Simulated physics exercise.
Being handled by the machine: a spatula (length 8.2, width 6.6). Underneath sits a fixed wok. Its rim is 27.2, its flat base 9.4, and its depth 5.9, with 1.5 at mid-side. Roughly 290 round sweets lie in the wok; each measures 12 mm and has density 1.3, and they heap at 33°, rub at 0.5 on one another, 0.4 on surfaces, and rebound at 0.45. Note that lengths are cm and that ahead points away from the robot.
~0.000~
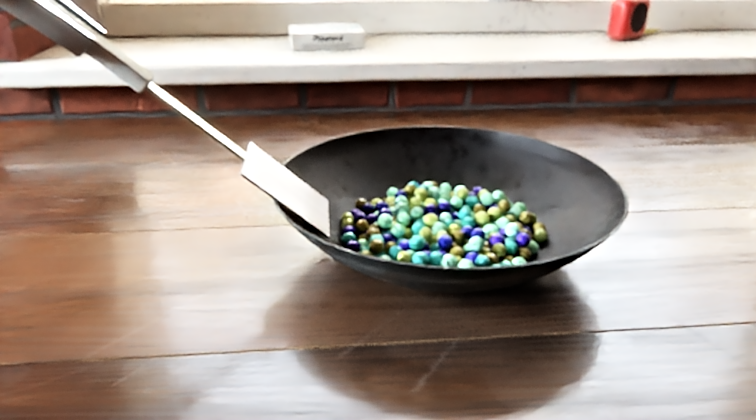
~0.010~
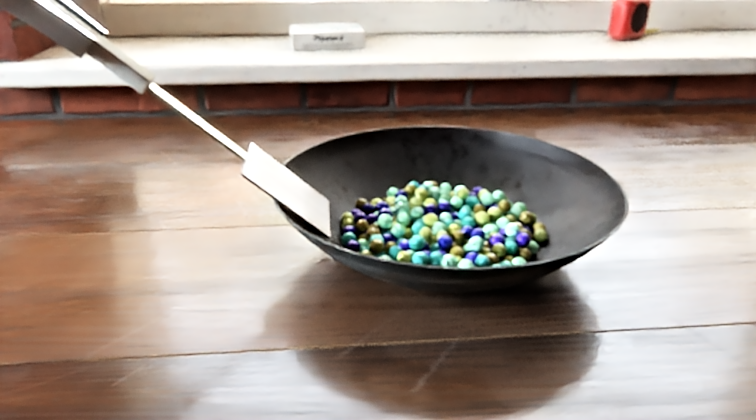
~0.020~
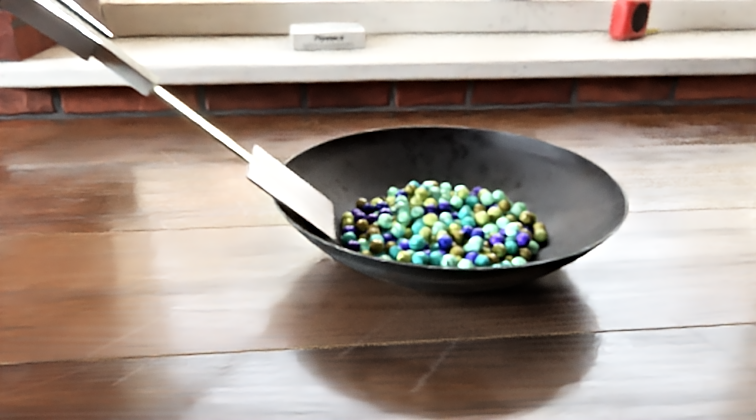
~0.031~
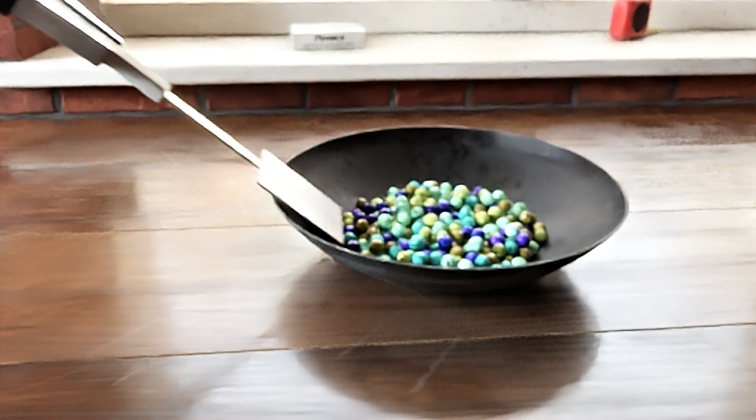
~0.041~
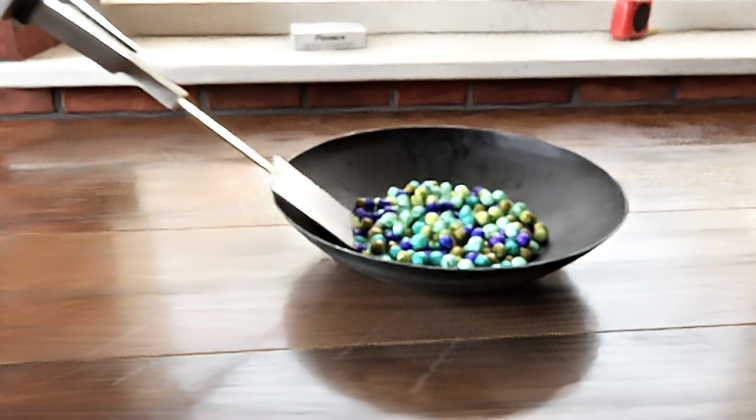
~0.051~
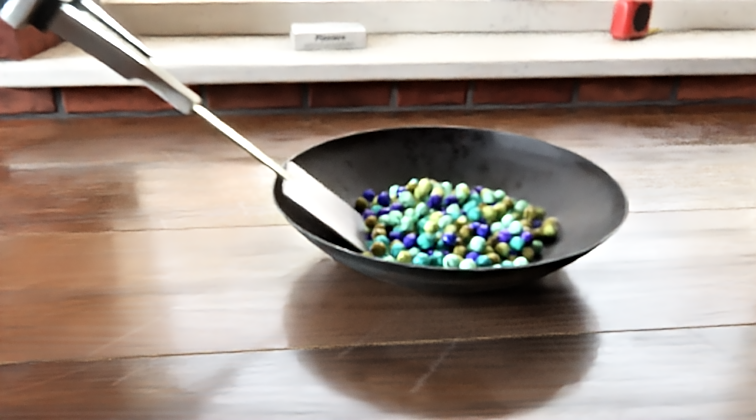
In the video, a machine holding a metal spatula slides its blade slightly down and to the right inside a dark wok on a wooden surface, nudging the green, blue and gold round sweets a little to the right.
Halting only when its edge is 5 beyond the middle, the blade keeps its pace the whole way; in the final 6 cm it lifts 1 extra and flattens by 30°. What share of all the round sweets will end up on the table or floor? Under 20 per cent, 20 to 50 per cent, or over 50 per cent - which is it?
It is under 20 per cent.
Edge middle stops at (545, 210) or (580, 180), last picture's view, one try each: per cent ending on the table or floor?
First try roughly 15 percent, second roughly 35 percent.
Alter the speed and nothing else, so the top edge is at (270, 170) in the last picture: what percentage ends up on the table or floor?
Roughly 0 per cent.
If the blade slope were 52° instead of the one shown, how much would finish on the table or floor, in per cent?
Some 5 in a hundred.
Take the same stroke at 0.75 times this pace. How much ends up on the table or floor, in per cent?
0 %.
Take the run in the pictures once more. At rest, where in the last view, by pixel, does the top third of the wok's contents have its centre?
The centre sits at about (550, 201).
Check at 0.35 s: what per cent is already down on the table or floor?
Estimate: About 5 percent.
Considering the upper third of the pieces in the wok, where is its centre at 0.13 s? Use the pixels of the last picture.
About pixel (511, 199).
By 0.09 s, sloping 42°, highest piece 6 above the table; 290 in the wok.
By 0.13 s, sloping 31°, highest piece 8 above the table; 289 in the wok, 1 on the blade or in flight.
By 0.35 s, sloping 12°, highest piece 7 above the table; 281 in the wok, 8 on the table or floor, 1 on the blade or in flight.
By 1.40 s, sloping 12°, highest piece 6 above the table; 281 in the wok, 9 on the table or floor.
Final count, 281 in the wok, 9 on the table or floor. That is 3 % on the table or floor.
